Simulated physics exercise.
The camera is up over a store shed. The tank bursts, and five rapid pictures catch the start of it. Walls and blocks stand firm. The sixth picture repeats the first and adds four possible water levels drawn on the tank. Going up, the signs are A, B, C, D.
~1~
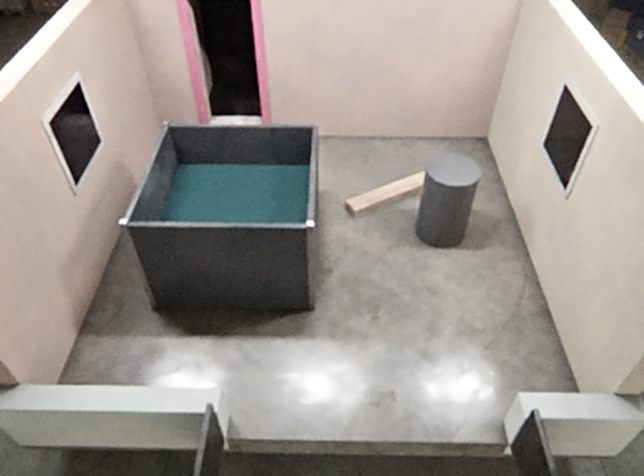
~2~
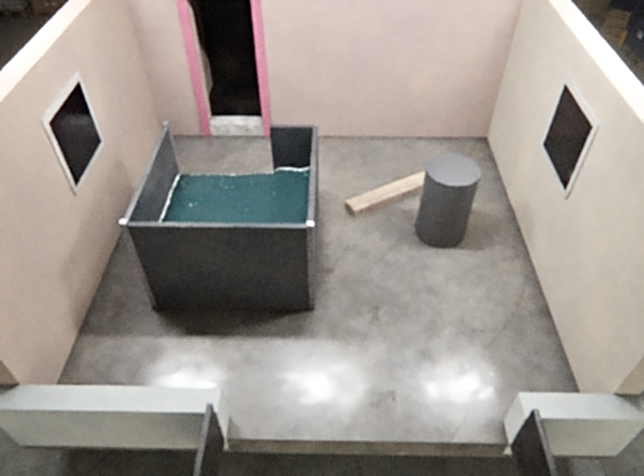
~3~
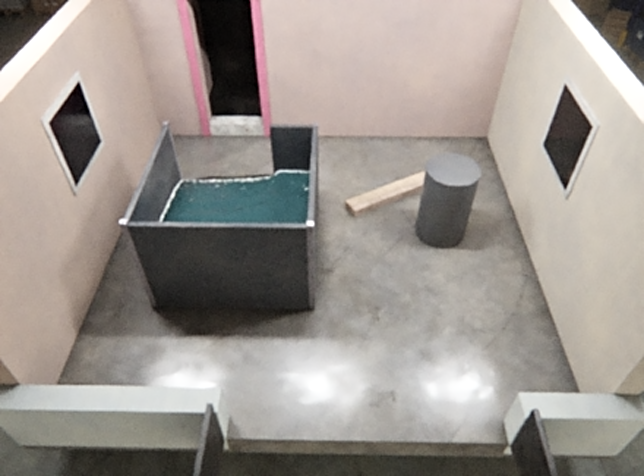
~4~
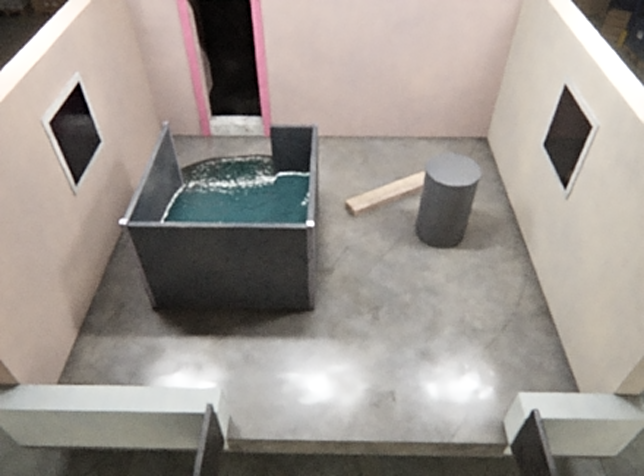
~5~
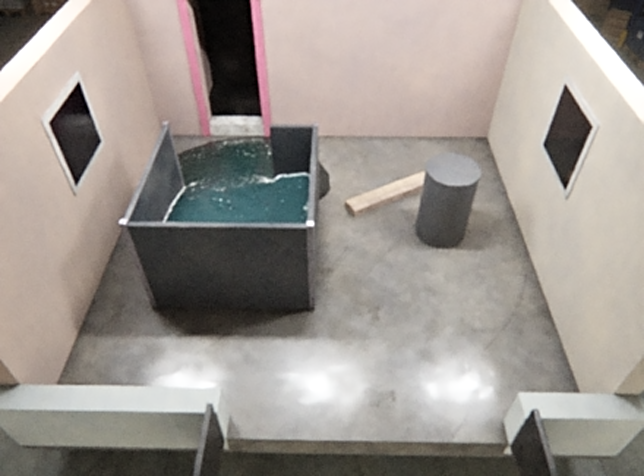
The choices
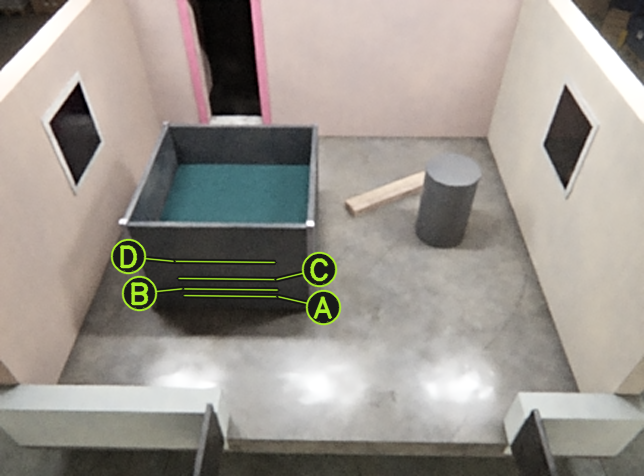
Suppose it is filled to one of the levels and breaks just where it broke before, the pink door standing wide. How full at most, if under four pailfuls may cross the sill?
Take B.
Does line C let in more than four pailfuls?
Yes, it does.
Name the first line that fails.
C it is.
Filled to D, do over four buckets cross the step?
Yes, that goes wrong.
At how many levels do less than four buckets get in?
Two.
On the marked copy, A at (231, 296); B at (229, 289); C at (227, 279); D at (224, 261); from the bottom up A, B, C, D.
If A is chosen, nothing gets over.
If B is chosen, a splash gets over, under a bucket.
If C is chosen, about 10 bucketfuls get in.
If D is chosen, dozens of bucketfuls pour in.
